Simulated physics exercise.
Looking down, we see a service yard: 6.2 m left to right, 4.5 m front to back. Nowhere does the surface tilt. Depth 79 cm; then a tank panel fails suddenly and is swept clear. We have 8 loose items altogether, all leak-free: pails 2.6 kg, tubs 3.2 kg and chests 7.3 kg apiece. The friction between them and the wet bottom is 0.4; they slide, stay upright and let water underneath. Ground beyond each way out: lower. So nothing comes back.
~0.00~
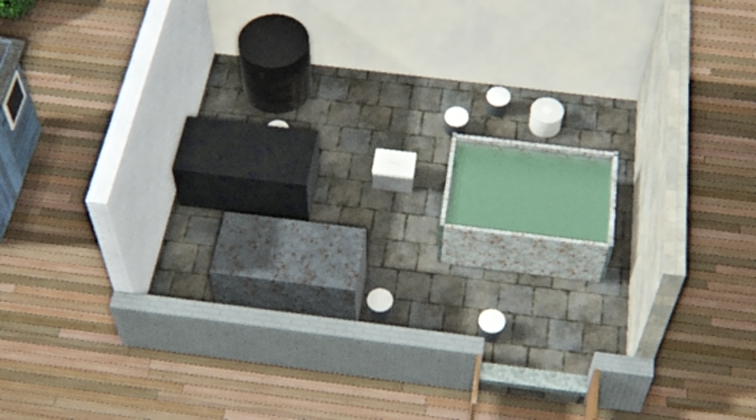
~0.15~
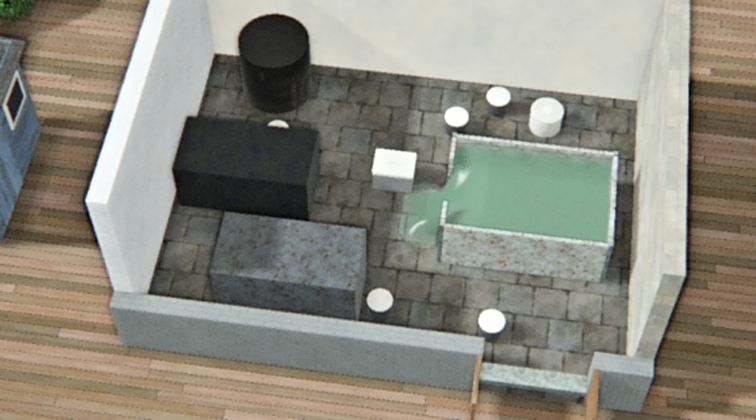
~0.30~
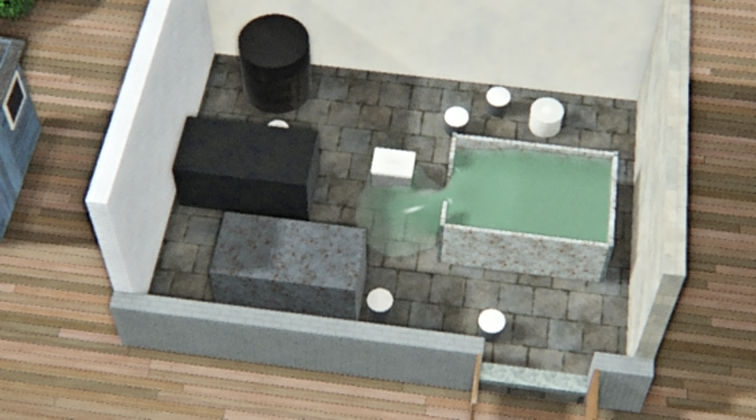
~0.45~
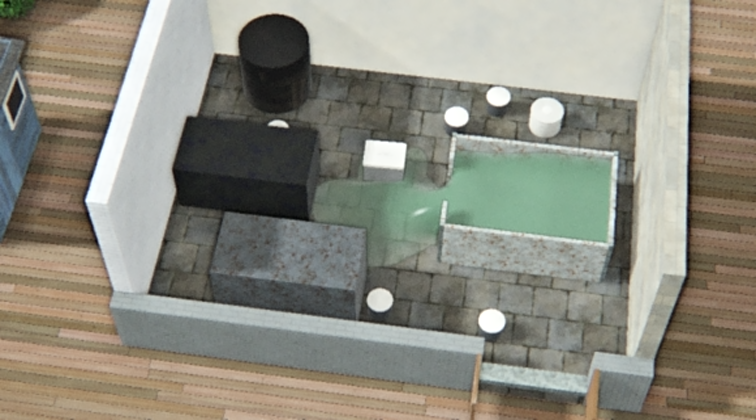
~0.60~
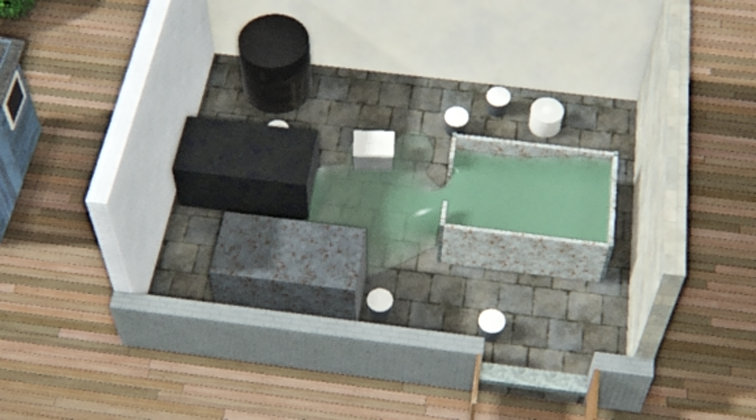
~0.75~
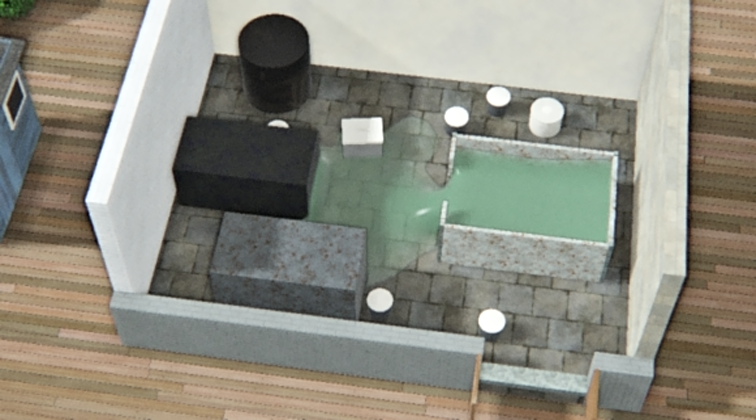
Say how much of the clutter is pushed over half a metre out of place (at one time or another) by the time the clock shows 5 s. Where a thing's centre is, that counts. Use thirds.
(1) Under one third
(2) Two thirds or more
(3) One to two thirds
Answer: 2.
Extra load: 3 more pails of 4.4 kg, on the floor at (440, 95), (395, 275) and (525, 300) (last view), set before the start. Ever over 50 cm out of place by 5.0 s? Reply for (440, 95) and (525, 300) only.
In order: Beyond it, within it.
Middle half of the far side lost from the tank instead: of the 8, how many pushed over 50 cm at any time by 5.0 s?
Then 5 of them would.
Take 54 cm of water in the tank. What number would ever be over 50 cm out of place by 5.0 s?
Then 5.
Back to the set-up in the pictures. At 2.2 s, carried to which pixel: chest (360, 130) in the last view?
Roughly at (370, 69).
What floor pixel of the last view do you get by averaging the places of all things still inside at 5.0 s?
Mean position approx. (462, 202).
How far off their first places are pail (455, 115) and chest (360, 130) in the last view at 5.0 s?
In turn: 150 cm, 80 cm.
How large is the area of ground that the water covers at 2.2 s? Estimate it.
That flooded area is roughly 13 m2.
After 1.1 s 2 of 8 are over 50 cm from their spots; 0 afloat.
After 2.2 s 3 of 8 are over 50 cm from their spots; 2 afloat.
After 3.5 s 3 of 8 are over 50 cm from their spots; 2 afloat.
After 5.0 s 8 of 8 are over 50 cm from their spots, and 8 have been at some point; 6 afloat.
